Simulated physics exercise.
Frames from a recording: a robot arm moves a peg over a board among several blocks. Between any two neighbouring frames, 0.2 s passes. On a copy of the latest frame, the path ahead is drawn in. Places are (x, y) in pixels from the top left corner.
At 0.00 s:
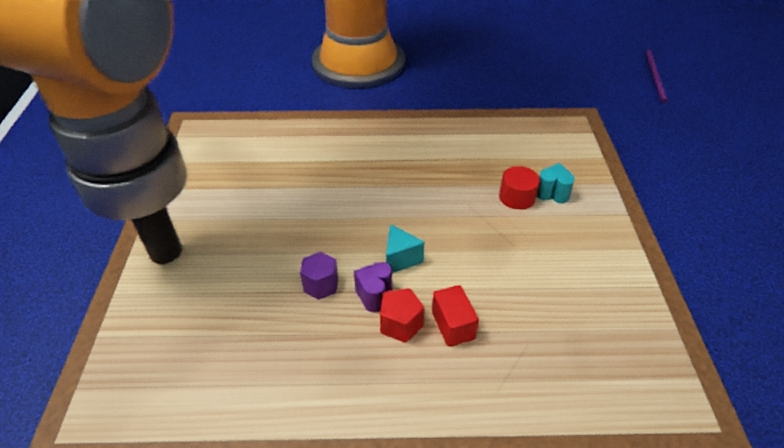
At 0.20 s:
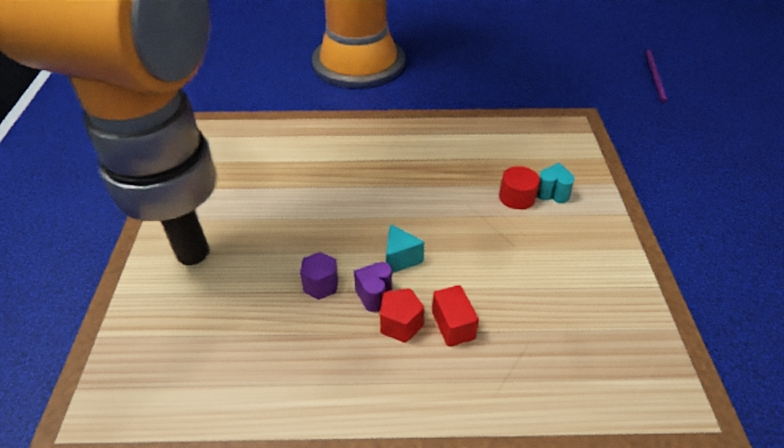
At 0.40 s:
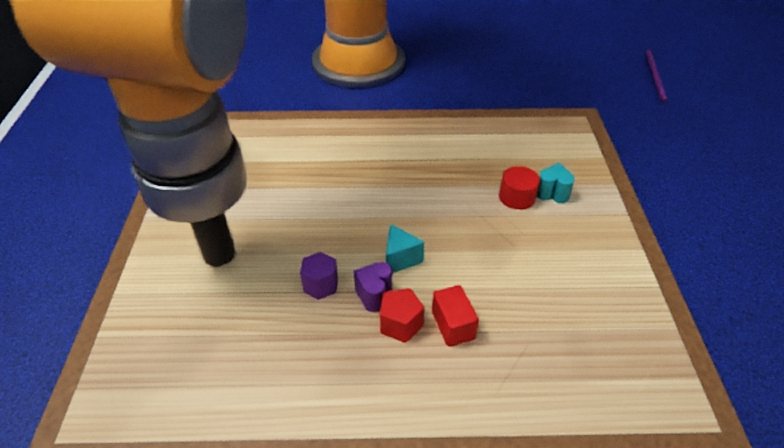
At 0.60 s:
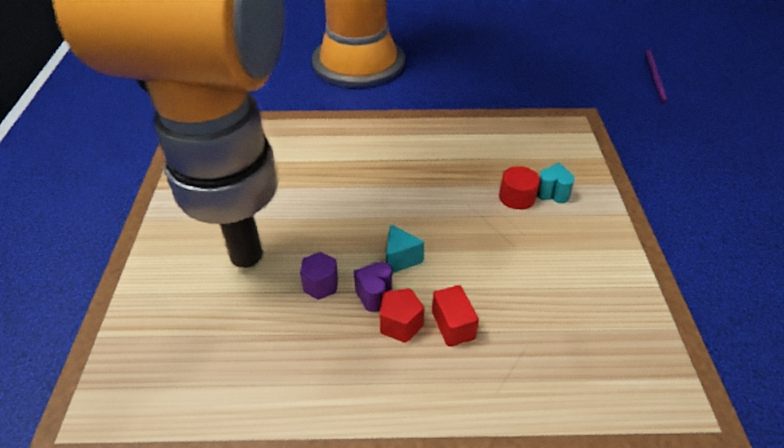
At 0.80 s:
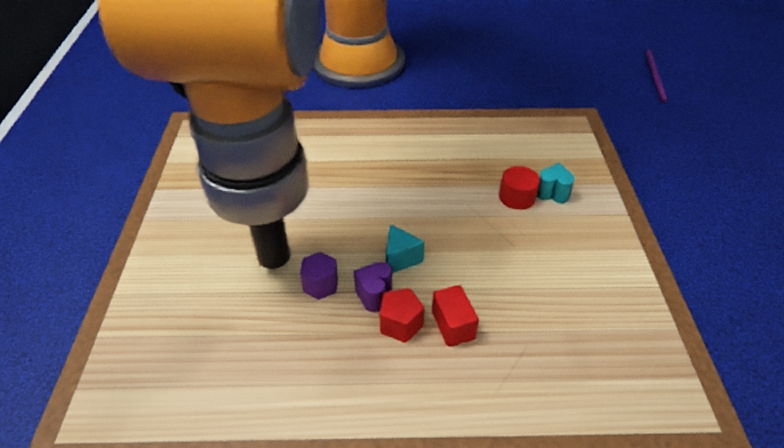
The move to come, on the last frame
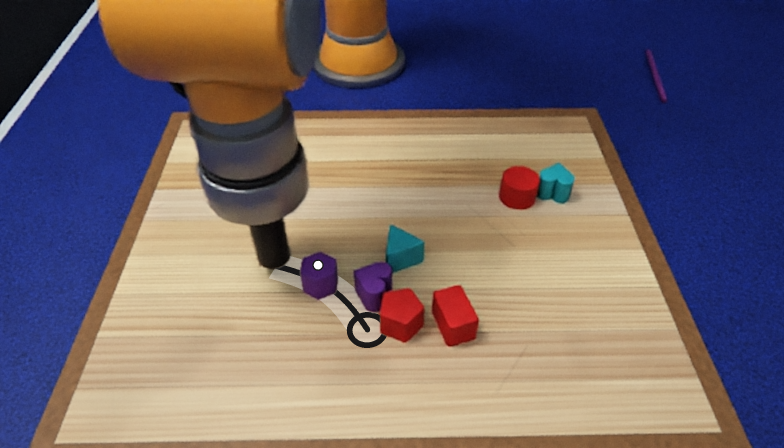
On a wooden board, a robot arm moves a black peg right, nearing a purple block.
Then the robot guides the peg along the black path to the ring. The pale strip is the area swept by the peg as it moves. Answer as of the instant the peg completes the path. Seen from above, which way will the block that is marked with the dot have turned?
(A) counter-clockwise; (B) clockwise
Letter A.
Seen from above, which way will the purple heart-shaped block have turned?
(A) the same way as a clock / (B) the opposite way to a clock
I'll go with B - the opposite way to a clock.
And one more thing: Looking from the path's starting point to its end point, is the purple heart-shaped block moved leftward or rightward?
Shifted left.
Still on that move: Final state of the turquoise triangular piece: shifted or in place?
It is still on its spot.
The drawn path runs from (276, 266) via (313, 278) and (344, 300), ending at (368, 330); the dot is on the purple six-sided block.
One third of the way, peg at (312, 269); purple six-sided block at (339, 274); purple heart-shaped block at (377, 276).
Two thirds of the way, peg at (343, 290); purple six-sided block at (377, 287), turned 35° anticlockwise; purple heart-shaped block at (404, 271); red pentagonal block at (408, 309).
At the end, peg at (367, 321); purple six-sided block at (400, 299), turned 85° anticlockwise; purple heart-shaped block at (409, 269), turned 25° anticlockwise; turquoise triangular piece not moved; red pentagonal block at (430, 320), turned 30° clockwise; red rectangular block at (464, 305).
